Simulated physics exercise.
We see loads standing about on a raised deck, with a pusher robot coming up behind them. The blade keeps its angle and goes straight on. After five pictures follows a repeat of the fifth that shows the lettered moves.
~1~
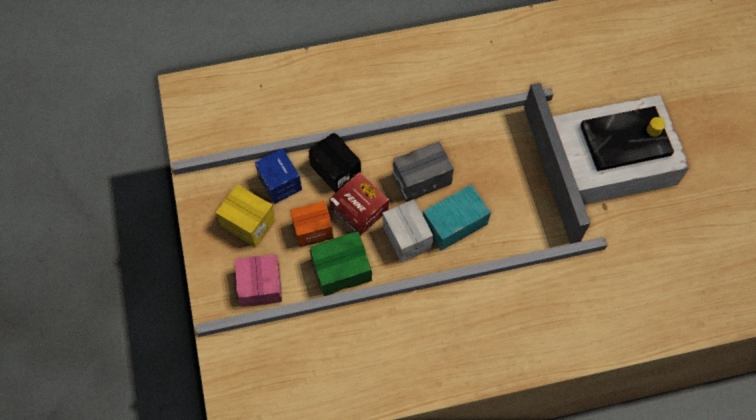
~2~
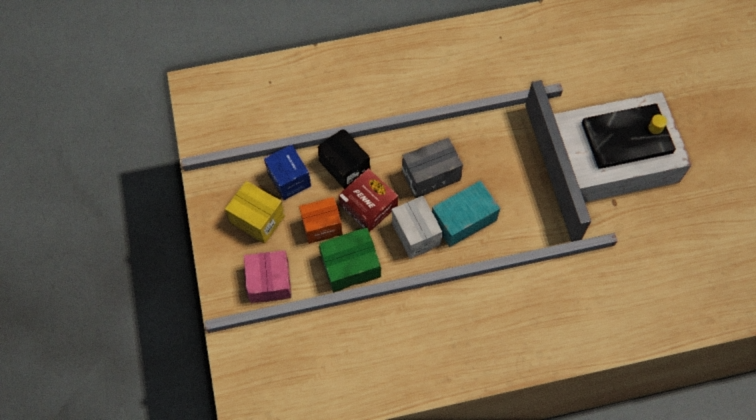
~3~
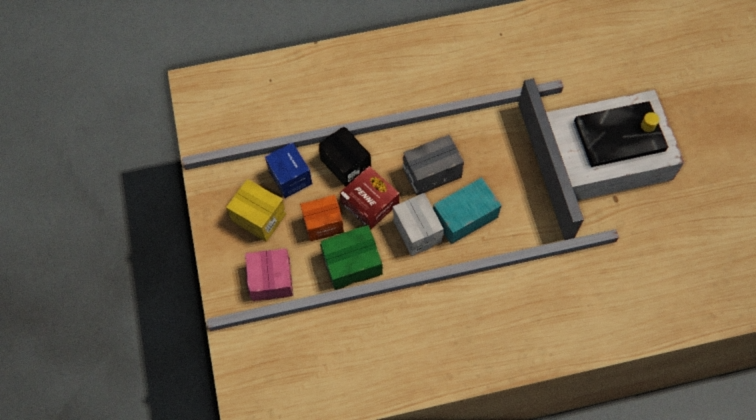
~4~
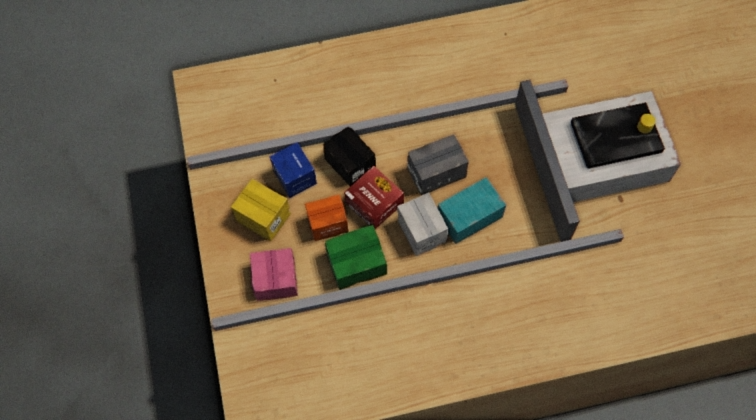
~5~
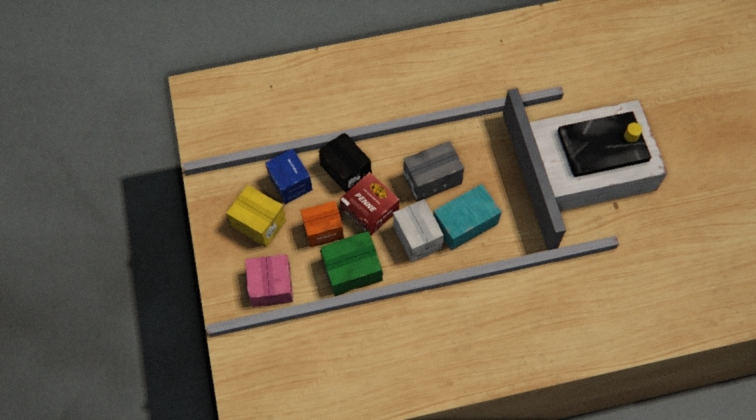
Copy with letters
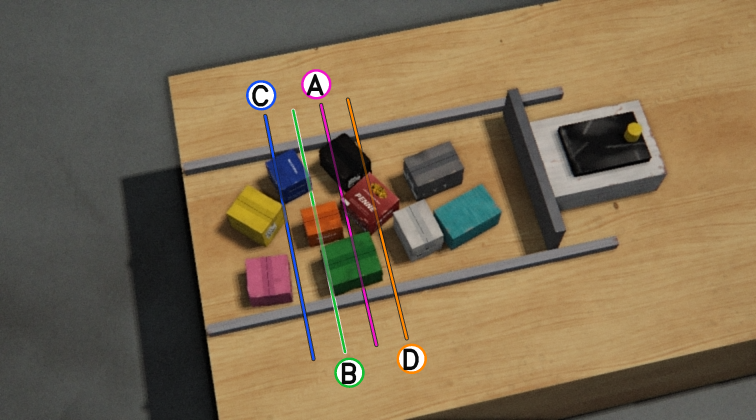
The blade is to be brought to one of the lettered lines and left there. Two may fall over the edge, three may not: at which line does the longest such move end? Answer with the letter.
It should halt at B.
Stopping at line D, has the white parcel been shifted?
Yes.
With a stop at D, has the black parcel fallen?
No.
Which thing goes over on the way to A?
The pink parcel goes over.
On the marked copy, A at (347, 218); B at (318, 224); C at (288, 230); D at (376, 211).
Following B. Soon after the start, robot (522, 160); white parcel (387, 237); red box (366, 202).
Later, robot (443, 177); pink parcel (225, 296); yellow parcel (236, 213).
In the end, robot (384, 189); yellow parcel over the edge; pink parcel over the edge; two fallen.
As for the rest, A is within the limit but short; C drops five; D is within the limit but short.
